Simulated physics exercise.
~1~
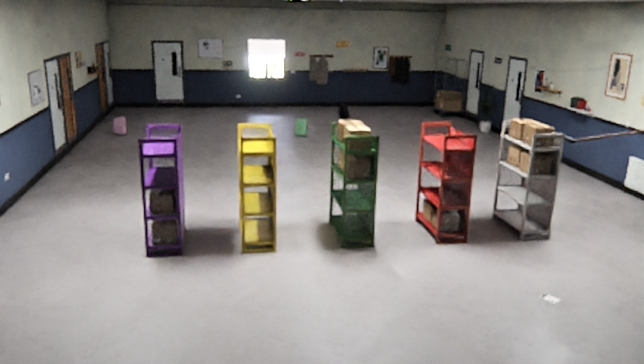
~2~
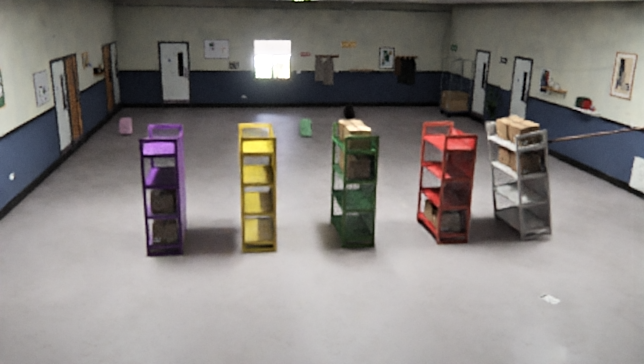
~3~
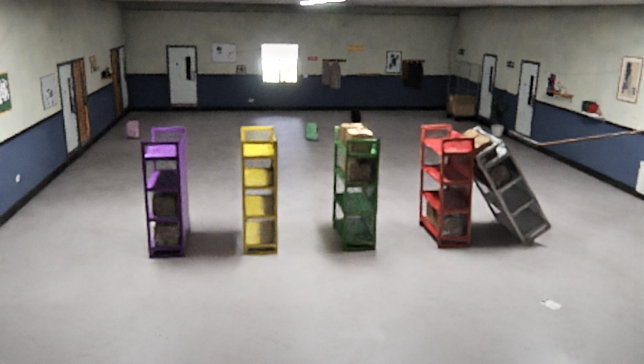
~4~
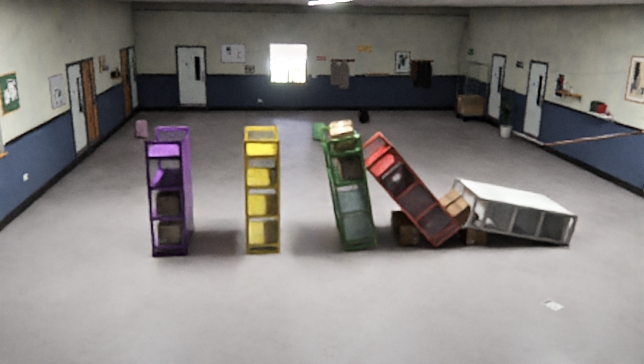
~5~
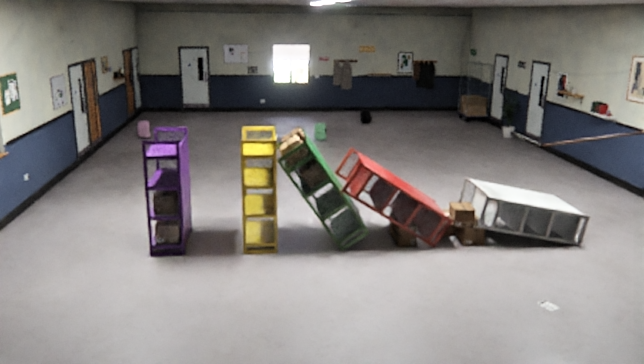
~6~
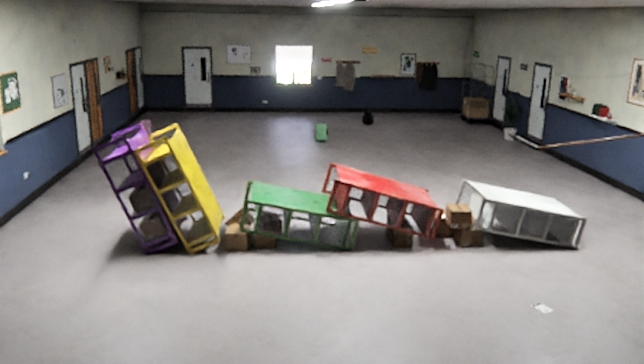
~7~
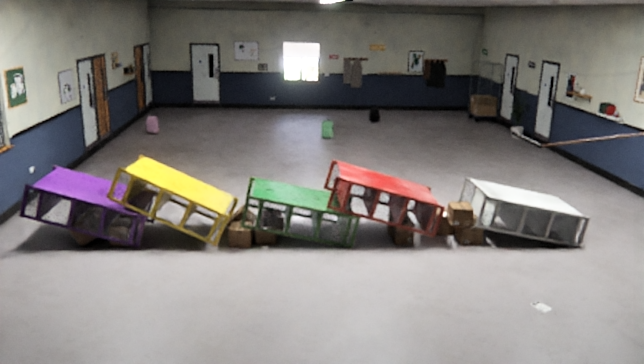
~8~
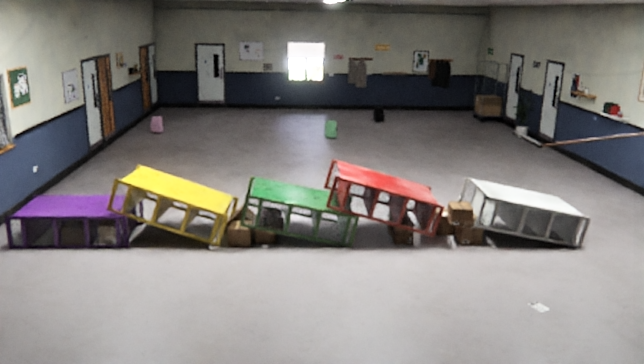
In a large hall with blue-and-white walls, a grey shelving unit at the right end of a row tips left into the red one, and the green, yellow and purple units topple leftward in turn, spilling cartons, until all five lie fallen, some propped at a slant.
